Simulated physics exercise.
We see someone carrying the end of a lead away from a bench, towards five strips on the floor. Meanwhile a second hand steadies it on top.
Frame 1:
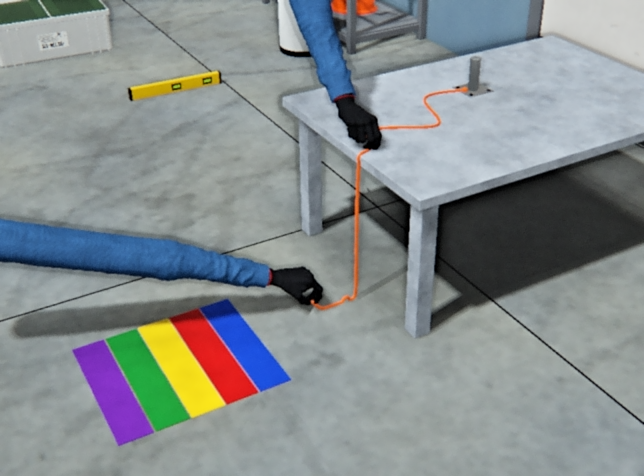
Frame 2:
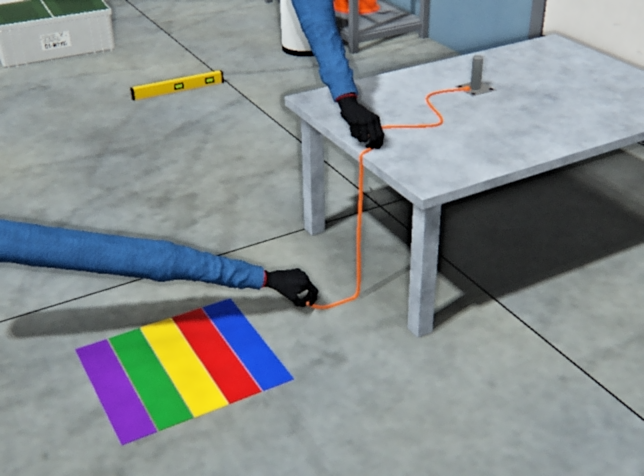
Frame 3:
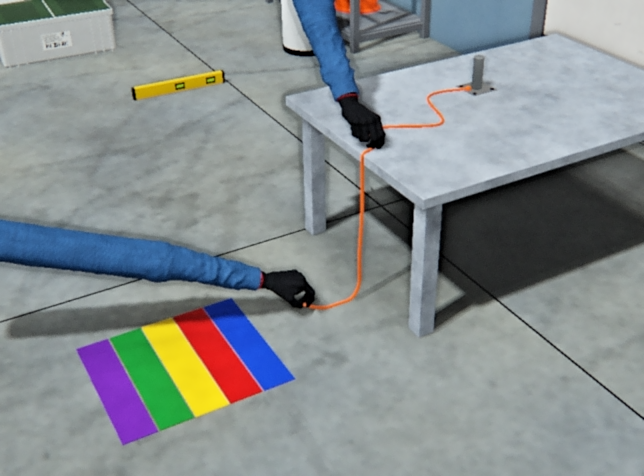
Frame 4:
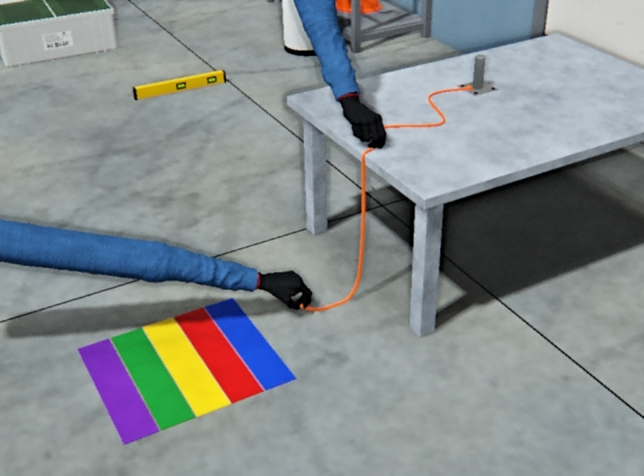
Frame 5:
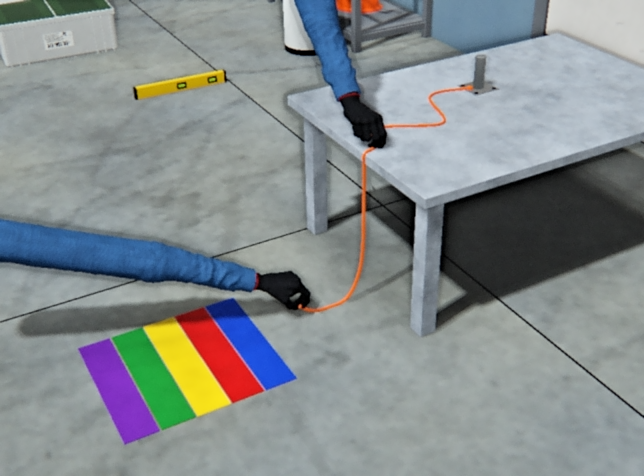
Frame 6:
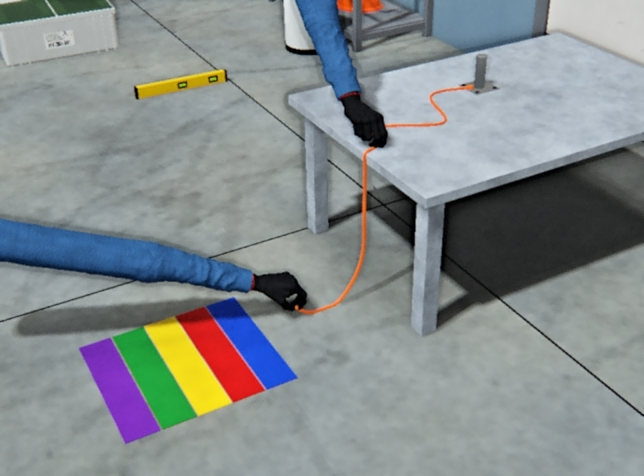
Gloved hand drawing the end of an orange cord slightly left from a table, beside five coloured strips on the floor.
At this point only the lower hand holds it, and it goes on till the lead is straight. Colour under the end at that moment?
Green.
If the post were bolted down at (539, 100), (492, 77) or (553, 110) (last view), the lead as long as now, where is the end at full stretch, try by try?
The spots are near (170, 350), (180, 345) and (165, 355).
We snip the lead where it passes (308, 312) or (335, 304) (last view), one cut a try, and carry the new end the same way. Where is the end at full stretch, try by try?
In order, about (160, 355) and about (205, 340).
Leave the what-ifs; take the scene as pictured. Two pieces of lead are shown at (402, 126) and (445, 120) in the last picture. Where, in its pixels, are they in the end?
First point (372, 138), second point (405, 122).
Early on, end near (208, 338); over red.
Midway, end near (166, 352); over yellow.
At the end of the slack, end near (139, 362); over green. It gets as far as the green strip.
